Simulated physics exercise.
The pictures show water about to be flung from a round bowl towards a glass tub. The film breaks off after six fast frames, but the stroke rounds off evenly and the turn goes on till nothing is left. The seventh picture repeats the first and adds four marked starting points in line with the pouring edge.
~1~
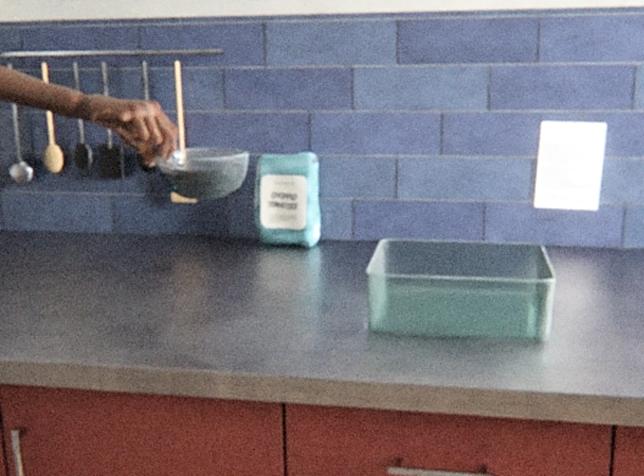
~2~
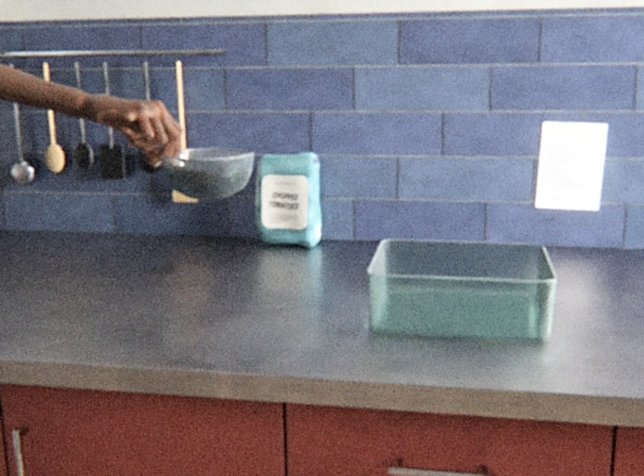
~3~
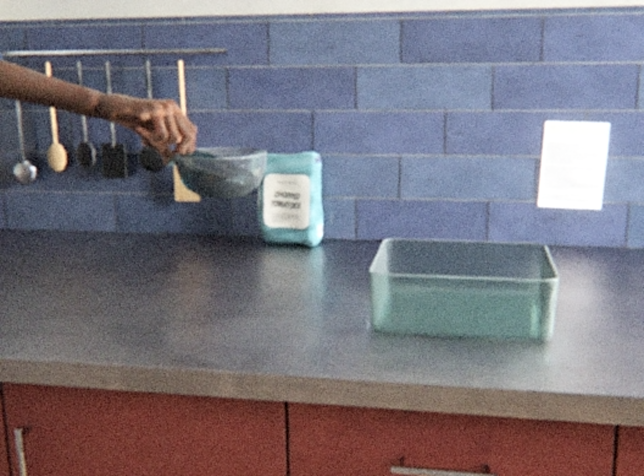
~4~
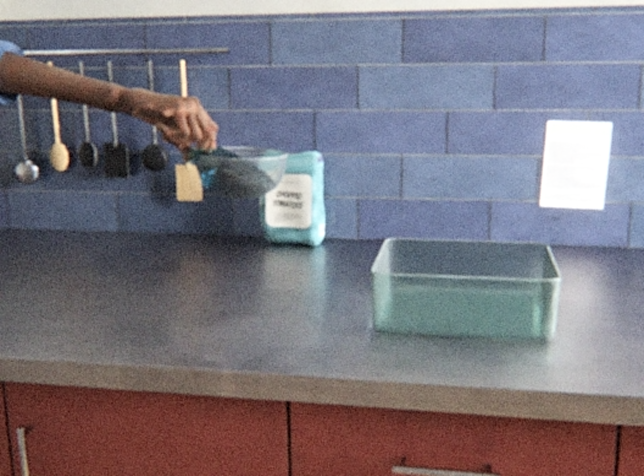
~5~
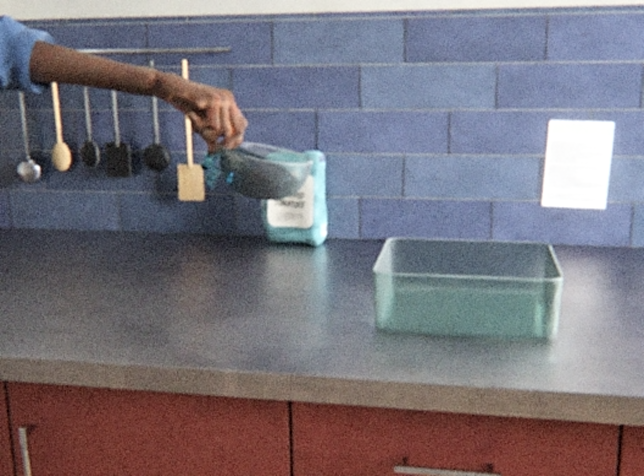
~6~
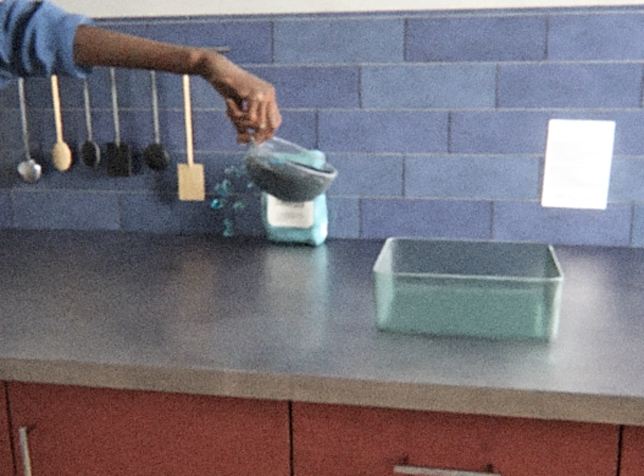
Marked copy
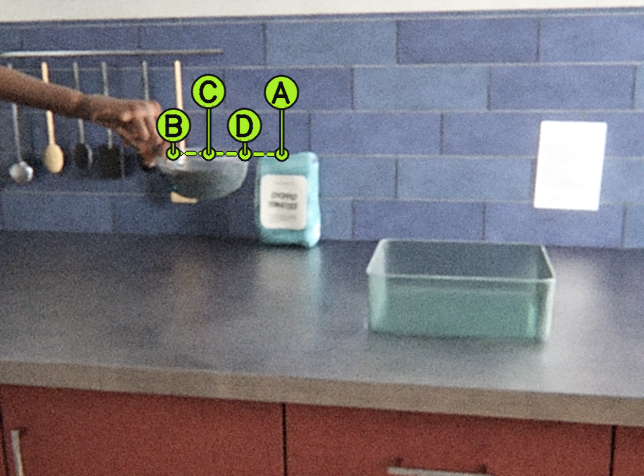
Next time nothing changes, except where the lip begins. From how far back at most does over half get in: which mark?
C.
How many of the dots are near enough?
Three of the four.
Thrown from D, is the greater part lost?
No, not at all.
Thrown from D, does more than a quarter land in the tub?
Yes, clearly.
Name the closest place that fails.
That would be B.
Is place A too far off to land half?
No.
In lime, A at (281, 154); B at (173, 153); C at (208, 153); D at (244, 153).
Choosing A, about 88 % lands in the tub, 7 % falls short and 5 % goes beside or beyond.
Choosing B, about 24 % lands in the tub, 69 % falls short and 6 % goes beside or beyond.
Choosing C, about 66 % lands in the tub, 25 % falls short and 8 % goes beside or beyond.
Choosing D, about 75 % lands in the tub, 9 % falls short and 17 % goes beside or beyond.
